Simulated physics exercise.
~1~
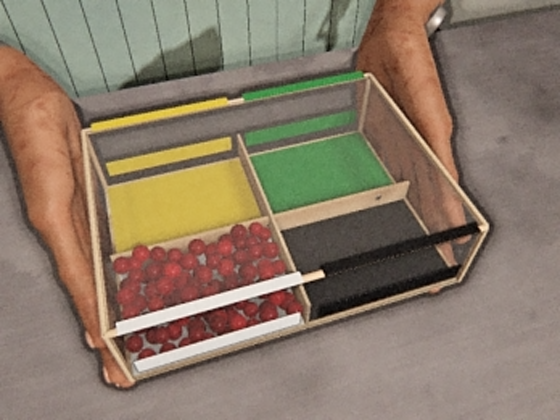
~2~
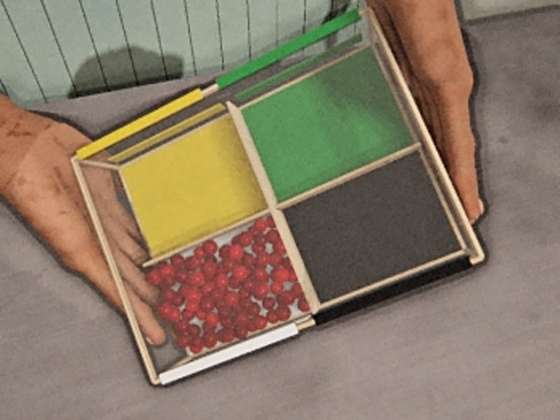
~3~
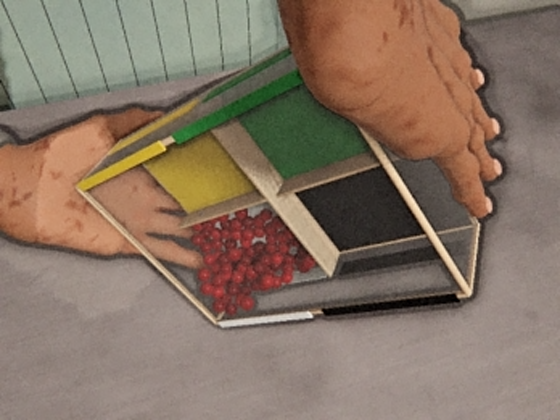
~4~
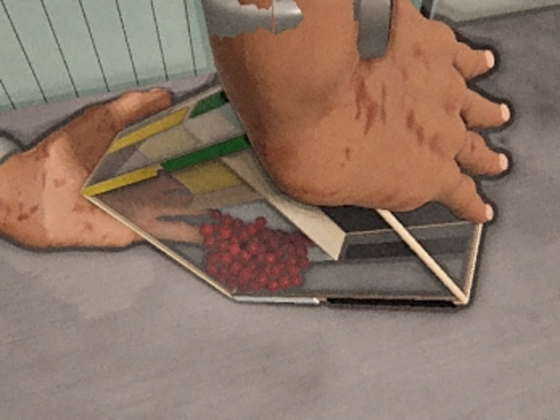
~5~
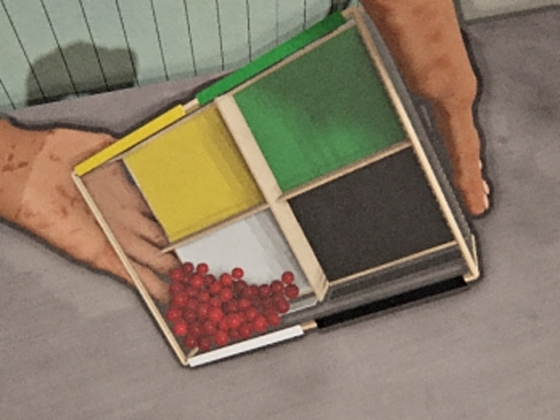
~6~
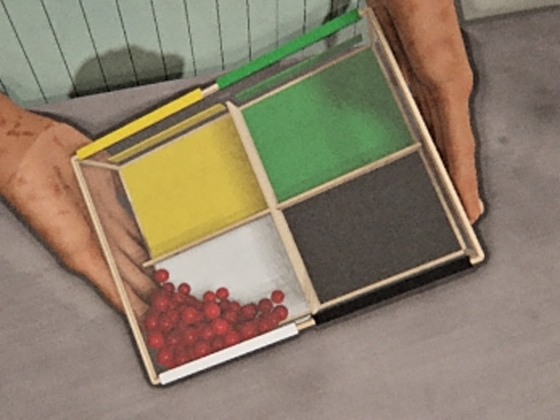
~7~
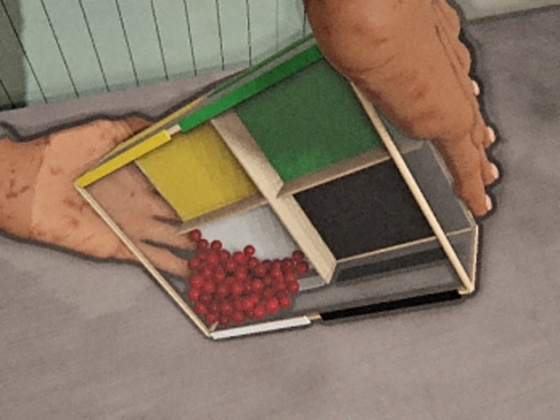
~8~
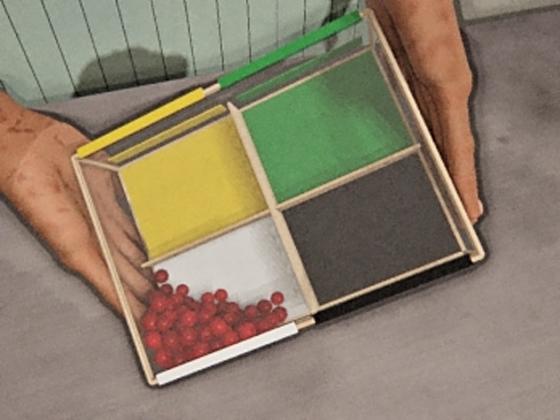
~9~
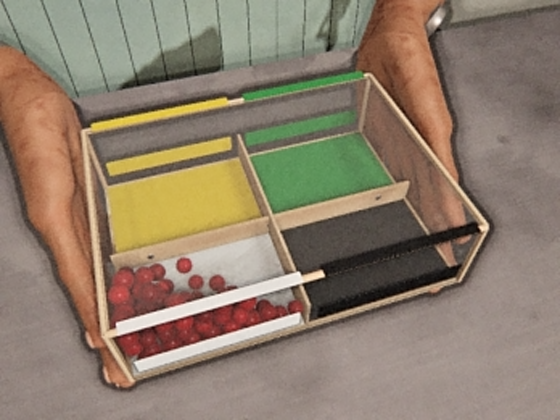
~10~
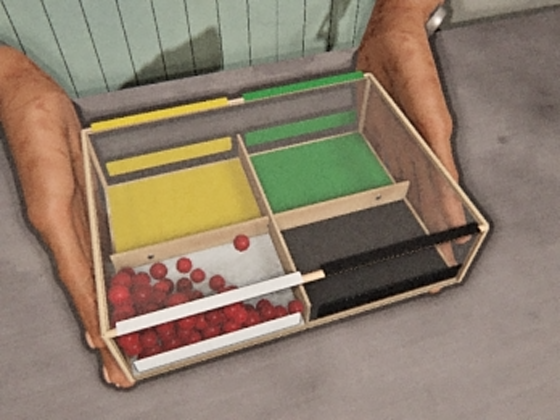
Two hands tip a divided box back and forth, then level it, berries staying in white.
